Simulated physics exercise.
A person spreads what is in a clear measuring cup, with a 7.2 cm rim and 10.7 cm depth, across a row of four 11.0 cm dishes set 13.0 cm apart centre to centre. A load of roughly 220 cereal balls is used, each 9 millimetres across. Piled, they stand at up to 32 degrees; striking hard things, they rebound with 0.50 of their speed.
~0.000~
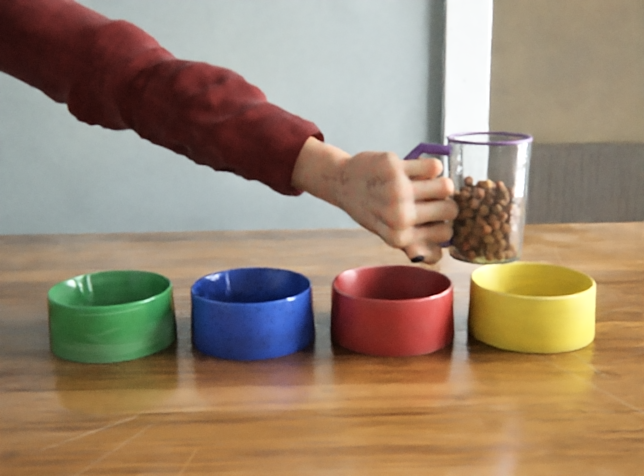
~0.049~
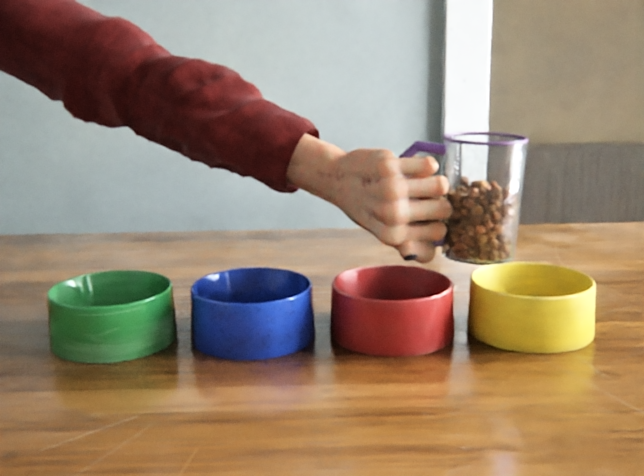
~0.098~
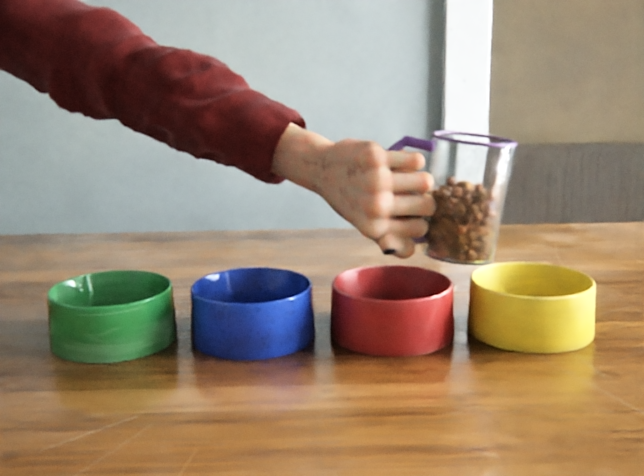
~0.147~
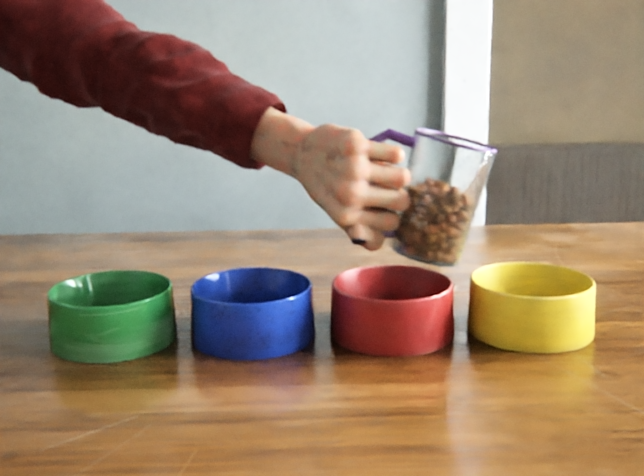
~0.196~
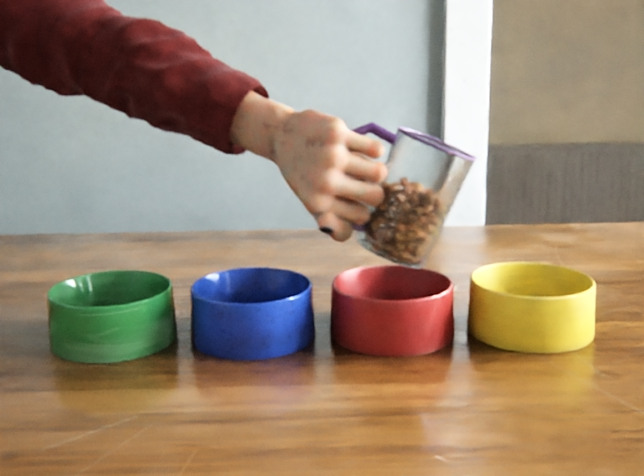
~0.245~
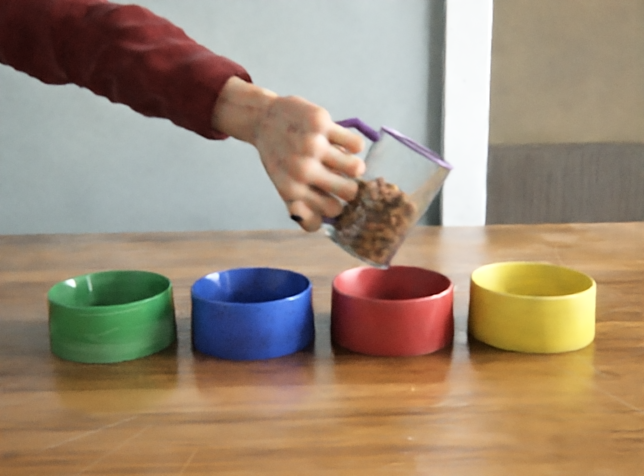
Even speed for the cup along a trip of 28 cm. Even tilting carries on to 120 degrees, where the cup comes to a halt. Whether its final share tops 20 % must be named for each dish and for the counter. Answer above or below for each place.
Red: Below, blue: Above, green: Below, yellow: Below, counter: Below.
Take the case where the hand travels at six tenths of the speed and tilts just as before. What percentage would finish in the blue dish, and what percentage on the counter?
Shares - blue 100, counter 0.
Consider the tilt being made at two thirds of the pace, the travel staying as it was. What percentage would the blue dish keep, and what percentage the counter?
In that case you'd see blue at 100 and the counter at 0.
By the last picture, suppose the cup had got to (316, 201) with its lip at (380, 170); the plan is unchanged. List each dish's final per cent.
Per cent kept: Red 0; blue 100; green 0; yellow 0.
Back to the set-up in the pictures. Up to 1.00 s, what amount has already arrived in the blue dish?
45 %.
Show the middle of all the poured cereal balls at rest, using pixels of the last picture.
Estimated resting centre: Around (259, 318).
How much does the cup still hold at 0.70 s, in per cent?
I'd put it at roughly 100 per cent.
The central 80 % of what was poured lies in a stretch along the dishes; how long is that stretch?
6 cm.
After 0.52 s, tilt 75 degrees; cup holds 100 %.
Then, at 0.70 s, tilt 105 degrees; cup holds 100 %.
Then, at 1.00 s, tilt 120 degrees; cup holds 55 %, blue 45 %.
At rest (1.8 s), red 0 %, blue 100 %, green 0 %, yellow 0 %, counter 0 %.
